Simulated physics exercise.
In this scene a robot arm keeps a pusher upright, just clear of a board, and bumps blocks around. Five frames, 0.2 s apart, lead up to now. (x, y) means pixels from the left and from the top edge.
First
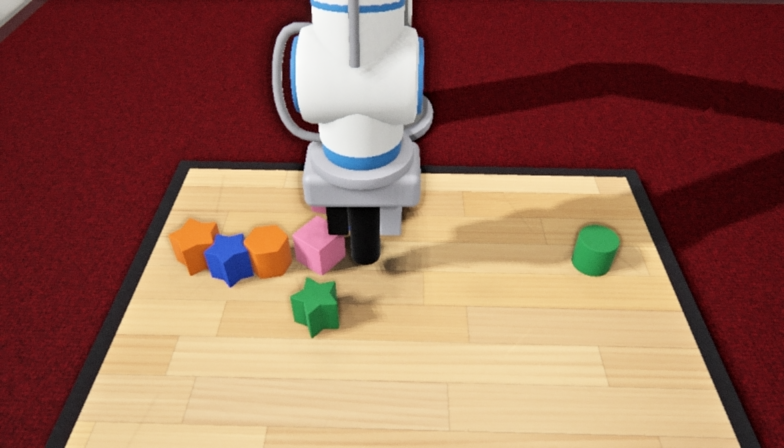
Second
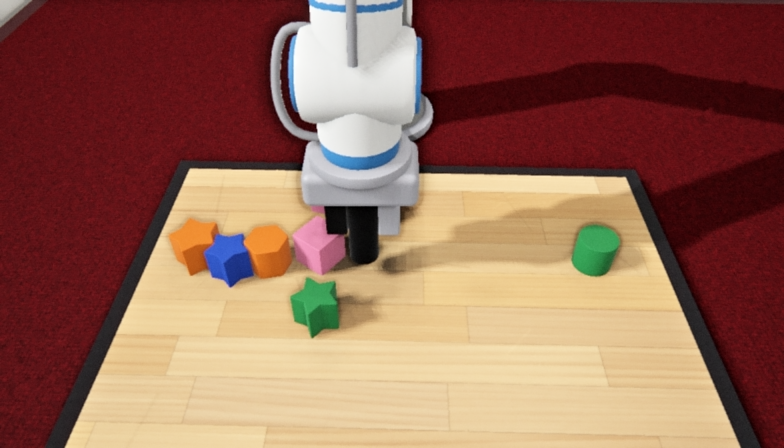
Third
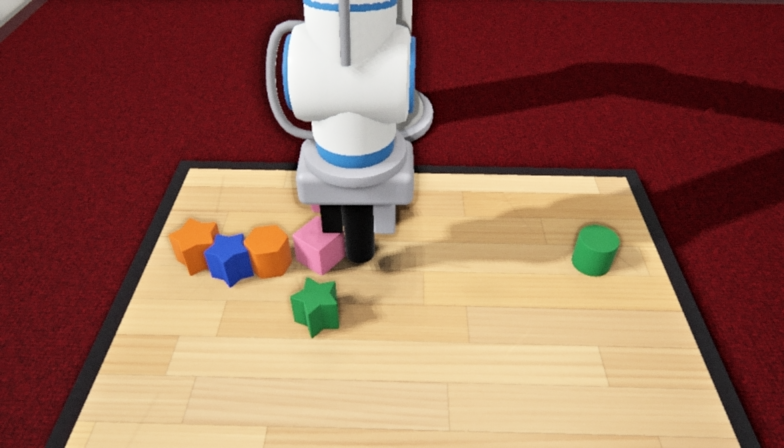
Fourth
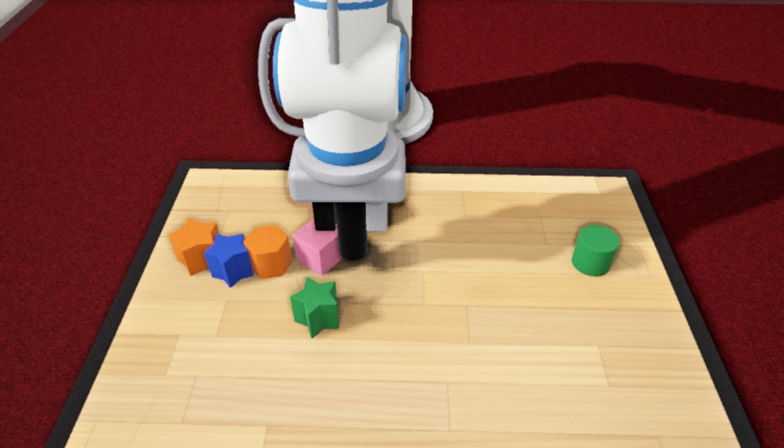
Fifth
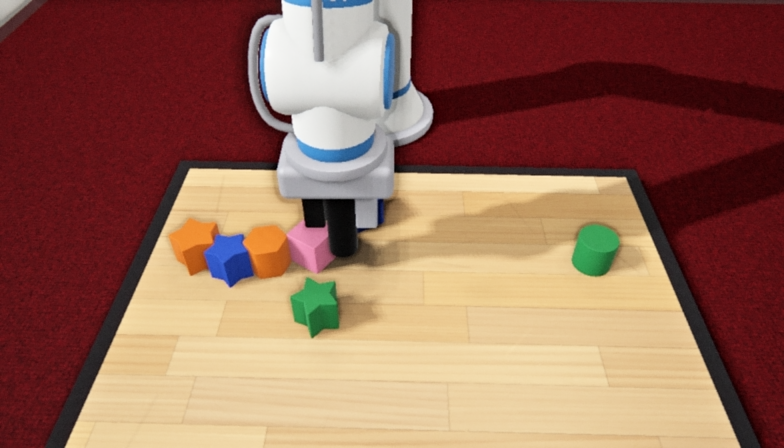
A white robot arm with a black tip moved slightly left above a wooden board and nudged the pink block a little toward the orange hexagonal one, while the other blocks stayed put.
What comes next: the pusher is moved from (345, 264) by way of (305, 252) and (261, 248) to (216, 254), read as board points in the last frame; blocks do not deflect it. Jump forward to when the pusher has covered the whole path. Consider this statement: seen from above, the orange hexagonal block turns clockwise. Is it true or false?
This is false.
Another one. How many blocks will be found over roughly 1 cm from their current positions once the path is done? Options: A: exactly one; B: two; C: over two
The answer is C.
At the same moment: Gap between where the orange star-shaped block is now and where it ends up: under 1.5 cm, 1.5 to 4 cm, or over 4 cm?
Between 1.5 and 4 cm.
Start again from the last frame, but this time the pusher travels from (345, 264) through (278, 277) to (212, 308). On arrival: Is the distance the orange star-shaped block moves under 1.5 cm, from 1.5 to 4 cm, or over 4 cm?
It ends 1.5 to 4 cm away.
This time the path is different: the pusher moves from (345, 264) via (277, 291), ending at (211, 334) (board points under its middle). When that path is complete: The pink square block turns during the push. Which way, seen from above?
From above, clockwise.
The first path, step by step. One third of the way, pusher (301, 235); blue star-shaped block (224, 248); orange hexagonal block (261, 238), turned 10° anticlockwise; pink square block (278, 212).
Two thirds of the way, pusher (257, 232); orange star-shaped block (178, 238), turned 55° clockwise; blue star-shaped block (194, 264); orange hexagonal block (229, 244), turned 50° anticlockwise; pink square block (252, 202), turned 50° clockwise.
At the end, pusher (211, 237); orange star-shaped block (167, 243), turned 100° clockwise; blue star-shaped block (175, 279), turned 45° anticlockwise; orange hexagonal block (201, 253), turned 110° anticlockwise; pink square block (251, 202), turned 55° clockwise.
